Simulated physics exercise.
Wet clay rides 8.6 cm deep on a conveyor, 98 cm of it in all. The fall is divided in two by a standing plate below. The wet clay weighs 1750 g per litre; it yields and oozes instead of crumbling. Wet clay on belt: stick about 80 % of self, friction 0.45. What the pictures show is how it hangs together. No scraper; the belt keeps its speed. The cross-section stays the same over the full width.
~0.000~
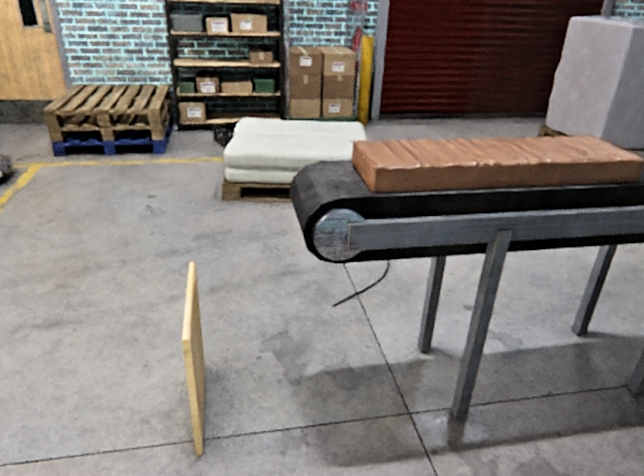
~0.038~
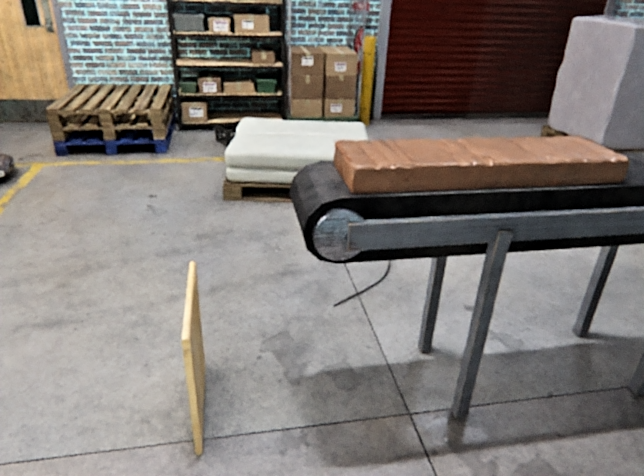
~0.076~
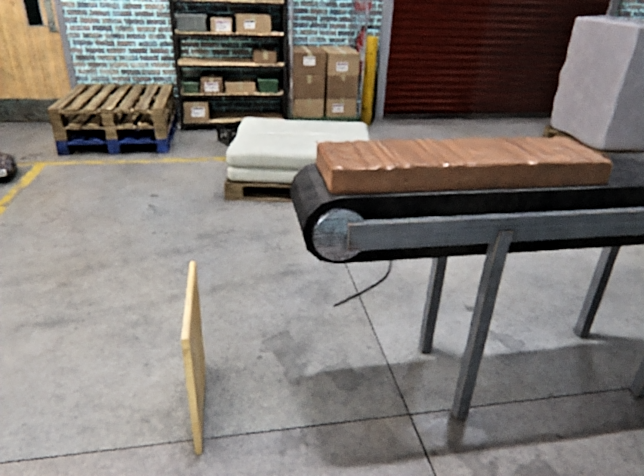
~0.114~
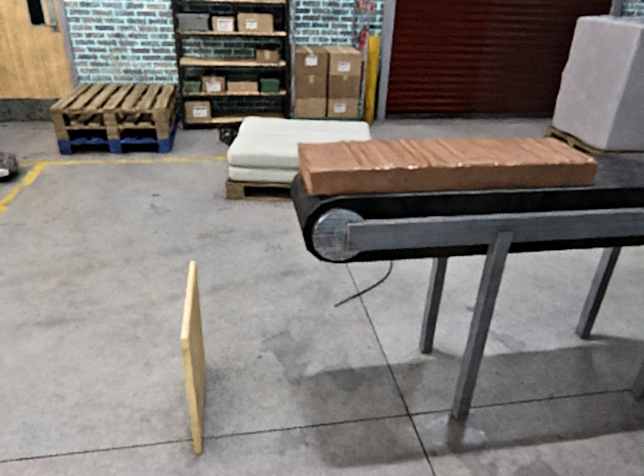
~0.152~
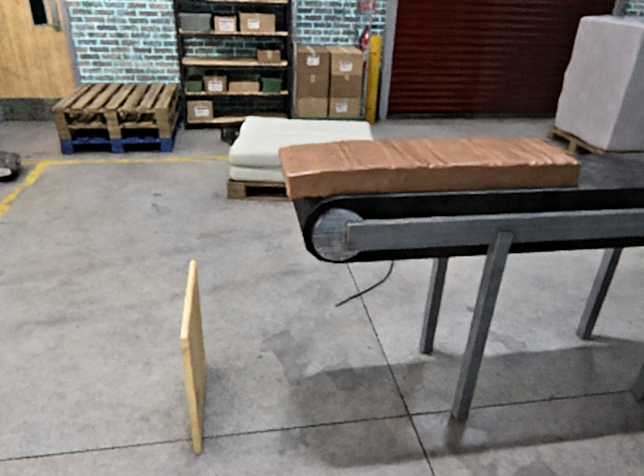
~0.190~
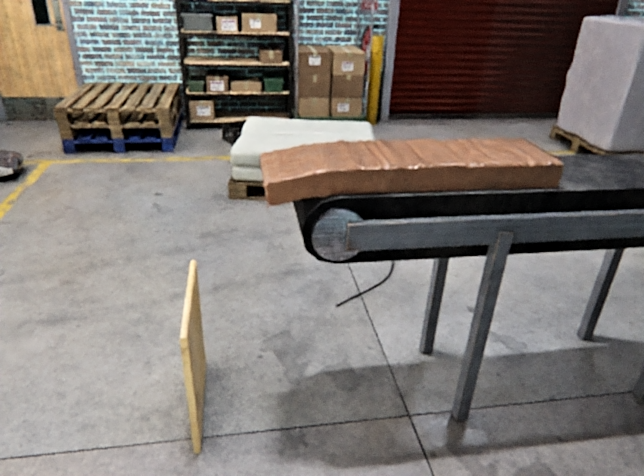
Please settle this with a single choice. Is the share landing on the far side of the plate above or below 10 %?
The share landing on the far side of the plate comes out above.
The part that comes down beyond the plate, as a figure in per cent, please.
That share is some 70 percent.
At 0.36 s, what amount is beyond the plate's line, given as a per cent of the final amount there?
About 0 out of 100.
By 0.36 s, 0 % is beyond the plate's line.
By 0.55 s, 27 % is beyond the plate's line.
By 0.75 s, 42 % is beyond the plate's line.
By 0.95 s, 70 % is beyond the plate's line.
By 2.07 s, at the end, 70 % is beyond the plate's line.
